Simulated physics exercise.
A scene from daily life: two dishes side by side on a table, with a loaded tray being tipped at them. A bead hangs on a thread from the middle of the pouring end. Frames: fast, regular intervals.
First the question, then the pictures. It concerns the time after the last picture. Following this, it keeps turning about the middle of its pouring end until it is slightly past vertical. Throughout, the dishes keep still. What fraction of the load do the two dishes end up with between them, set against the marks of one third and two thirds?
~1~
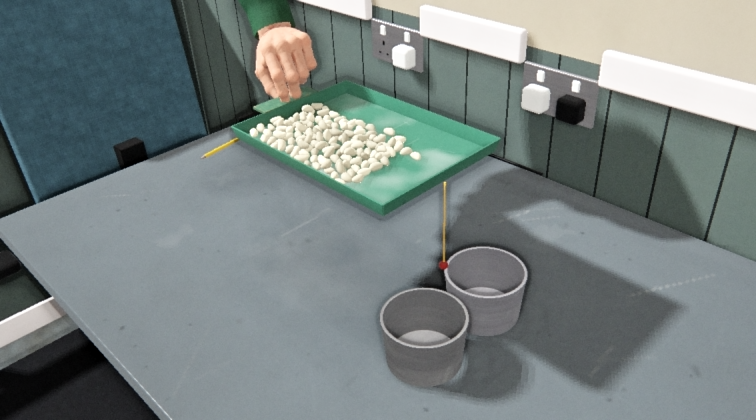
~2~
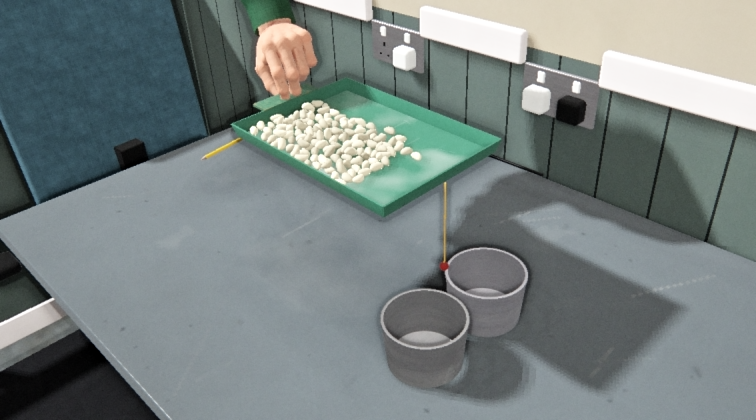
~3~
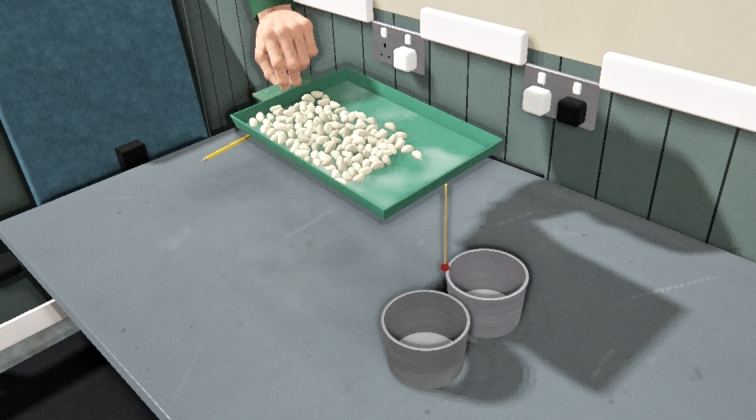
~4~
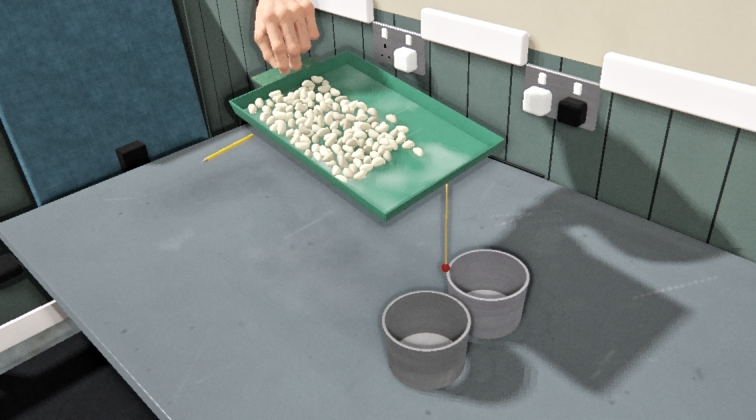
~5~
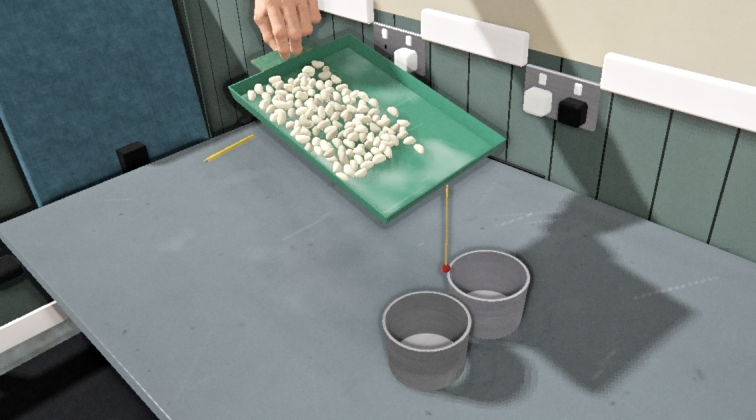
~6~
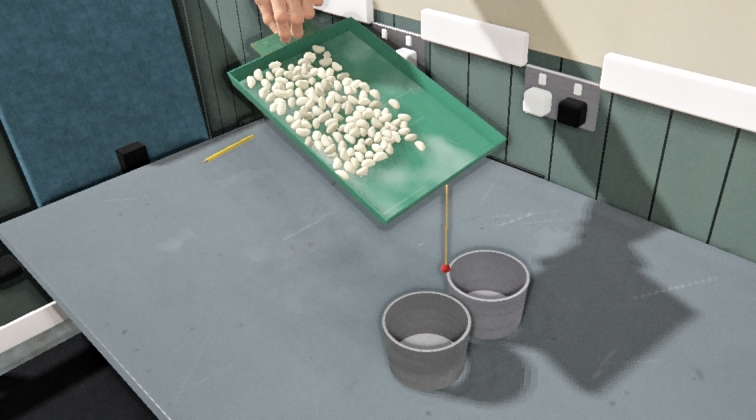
Between them they get more than two thirds of it.
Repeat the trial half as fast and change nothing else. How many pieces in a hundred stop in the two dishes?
Roughly 70 in a hundred.
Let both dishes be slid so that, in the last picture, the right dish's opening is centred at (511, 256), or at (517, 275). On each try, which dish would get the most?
Attempt 1: The one on the left side. Attempt 2: The one on the left side.
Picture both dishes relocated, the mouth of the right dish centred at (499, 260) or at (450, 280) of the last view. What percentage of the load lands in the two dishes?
In order: 40 percent and 50 percent.
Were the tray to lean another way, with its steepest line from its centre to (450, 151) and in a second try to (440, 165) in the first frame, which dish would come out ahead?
In the first case it's the dish to the right, and in the second it's the dish to the right.
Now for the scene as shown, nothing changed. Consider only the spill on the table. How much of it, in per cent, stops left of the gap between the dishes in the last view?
About 50 per cent.
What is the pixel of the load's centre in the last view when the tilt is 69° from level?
The centre of the load shows up near (405, 171) in the last view.
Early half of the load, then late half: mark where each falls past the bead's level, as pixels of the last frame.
(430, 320) for the early half, (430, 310) for the late half.
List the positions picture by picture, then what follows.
The first picture shows corners of the pouring end at (383, 201) and (495, 138), level; middle of the load at (333, 141), white beans; left dish at (456, 355); right dish at (516, 305); bead on its thread at (444, 265).
The second picture shows corners of the pouring end at (383, 203) and (496, 139), level; middle of the load at (334, 140).
The third picture shows corners of the pouring end at (384, 206) and (497, 139), tipped barely, lowest at the left corner; middle of the load at (334, 135).
The fourth picture shows corners of the pouring end at (386, 209) and (499, 139), tipped a little, lowest at the left corner; middle of the load at (335, 126).
The fifth picture shows corners of the pouring end at (387, 213) and (500, 138), tipped clearly, lowest at the left corner; middle of the load at (335, 118).
The sixth picture shows corners of the pouring end at (387, 215) and (501, 138), tipped clearly, lowest at the left corner; middle of the load at (336, 109); left dish at (459, 358); right dish at (519, 309).
Soon, tray tipped steeply; nearly all on the tray; a stray few in the left dish; a stray few in the air.
A while on, tray tipped past a quarter turn; a stray few on the tray; about half in the left dish; a small part in the right dish; about a quarter outside both; about a quarter in the air.
Towards the end, tray tipped past a quarter turn; about two thirds in the left dish; a small part in the right dish; about a quarter outside both.
Finally, tray tipped past a quarter turn; about two thirds in the left dish; a small part in the right dish; about a quarter outside both.
